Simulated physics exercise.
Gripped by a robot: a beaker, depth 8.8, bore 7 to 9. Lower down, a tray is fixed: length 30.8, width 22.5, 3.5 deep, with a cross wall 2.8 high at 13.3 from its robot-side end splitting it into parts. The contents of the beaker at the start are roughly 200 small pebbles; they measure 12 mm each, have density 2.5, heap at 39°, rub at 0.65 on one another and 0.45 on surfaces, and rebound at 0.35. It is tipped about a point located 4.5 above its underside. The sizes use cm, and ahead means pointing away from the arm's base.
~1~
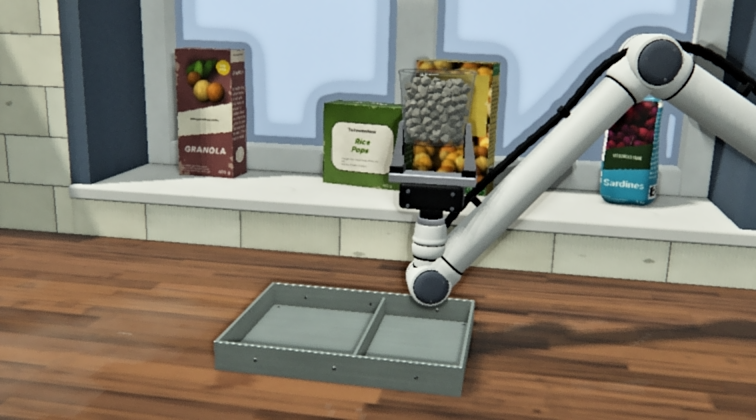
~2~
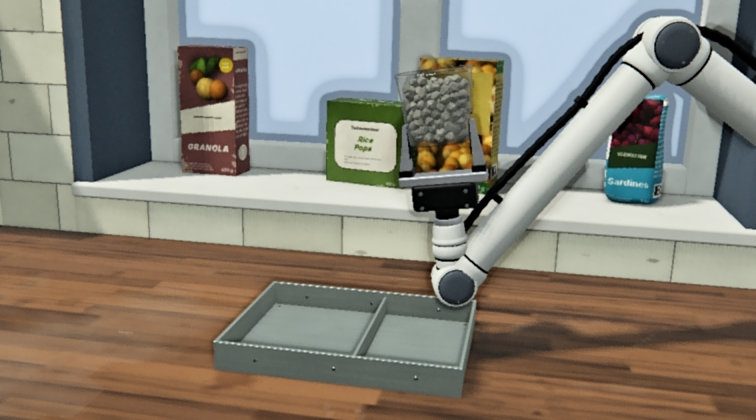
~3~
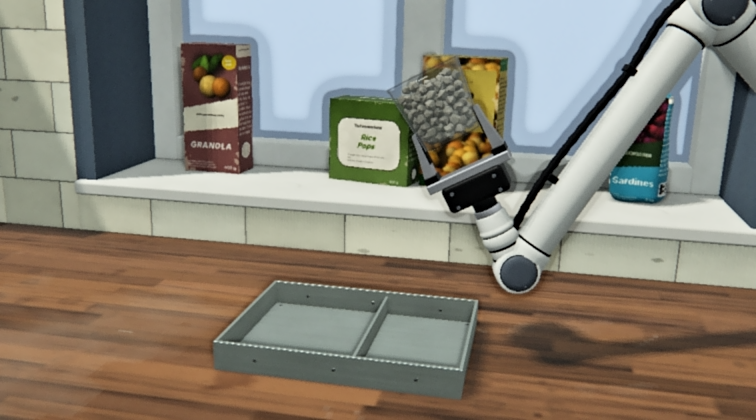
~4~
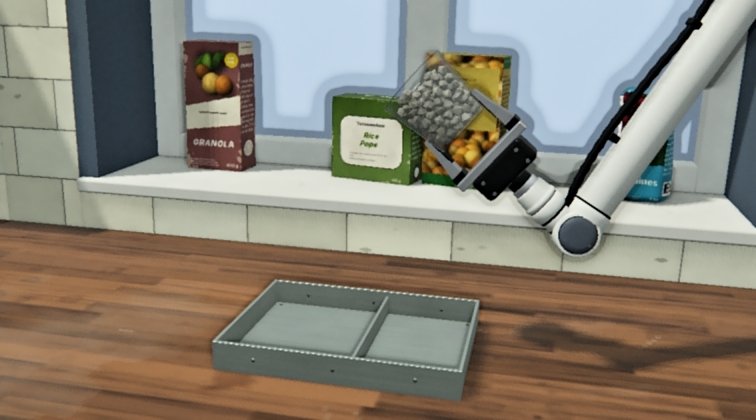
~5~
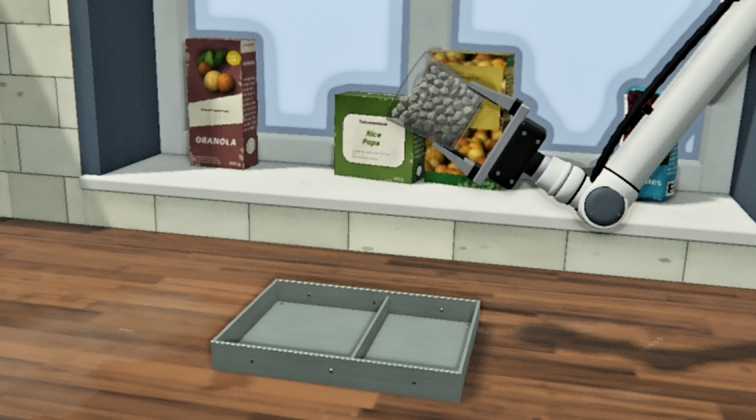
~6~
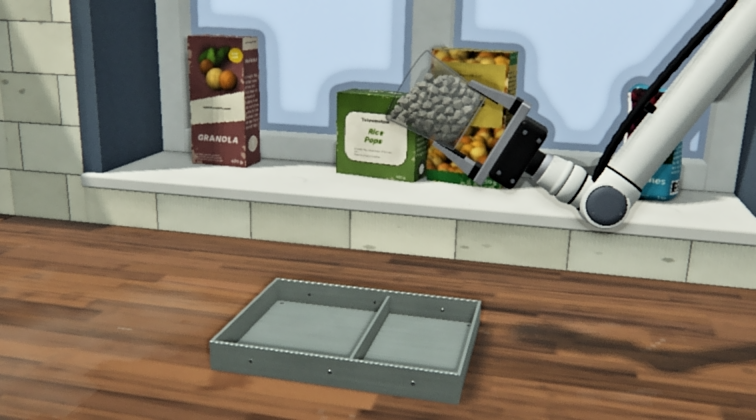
A white robot arm gripped a clear beaker of small grey pebbles above a divided grey tray, gradually tilted it well over to the left, then held it nearly still with the pebbles inside.
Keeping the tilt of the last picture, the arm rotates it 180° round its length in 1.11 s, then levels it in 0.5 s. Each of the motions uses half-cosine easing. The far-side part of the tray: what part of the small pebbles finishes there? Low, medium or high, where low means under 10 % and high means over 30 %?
Low.
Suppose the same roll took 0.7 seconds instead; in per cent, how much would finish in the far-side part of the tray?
I'd expect approximately 5 per cent then.
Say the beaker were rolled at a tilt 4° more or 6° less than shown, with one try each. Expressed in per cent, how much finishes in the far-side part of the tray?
I'd expect some 10 per cent, then some 0 per cent.
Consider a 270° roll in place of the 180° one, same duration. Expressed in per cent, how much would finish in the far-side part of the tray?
It would be near 0 per cent.
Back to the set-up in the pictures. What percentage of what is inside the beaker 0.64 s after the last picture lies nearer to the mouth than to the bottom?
50 %.
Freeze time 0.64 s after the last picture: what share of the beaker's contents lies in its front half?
Estimate: Near 55 %.
Then, 0.64 s on, tipped 62°, highest piece 38 above the table; 195 in the beaker, 3 in the far-side part, 1 in flight or on a rim.
Then, 1.29 s on, tipped 45°, highest piece 37 above the table; 192 in the beaker, 7 in the far-side part.
Then, 1.81 s on, upright, highest piece 38 above the table; 192 in the beaker, 7 in the far-side part.
Then, 2.51 s on, upright, highest piece 38 above the table; 192 in the beaker, 7 in the far-side part.
In the end, 192 in the beaker, 7 in the far-side part. That is 4 % in the far-side part of the tray.
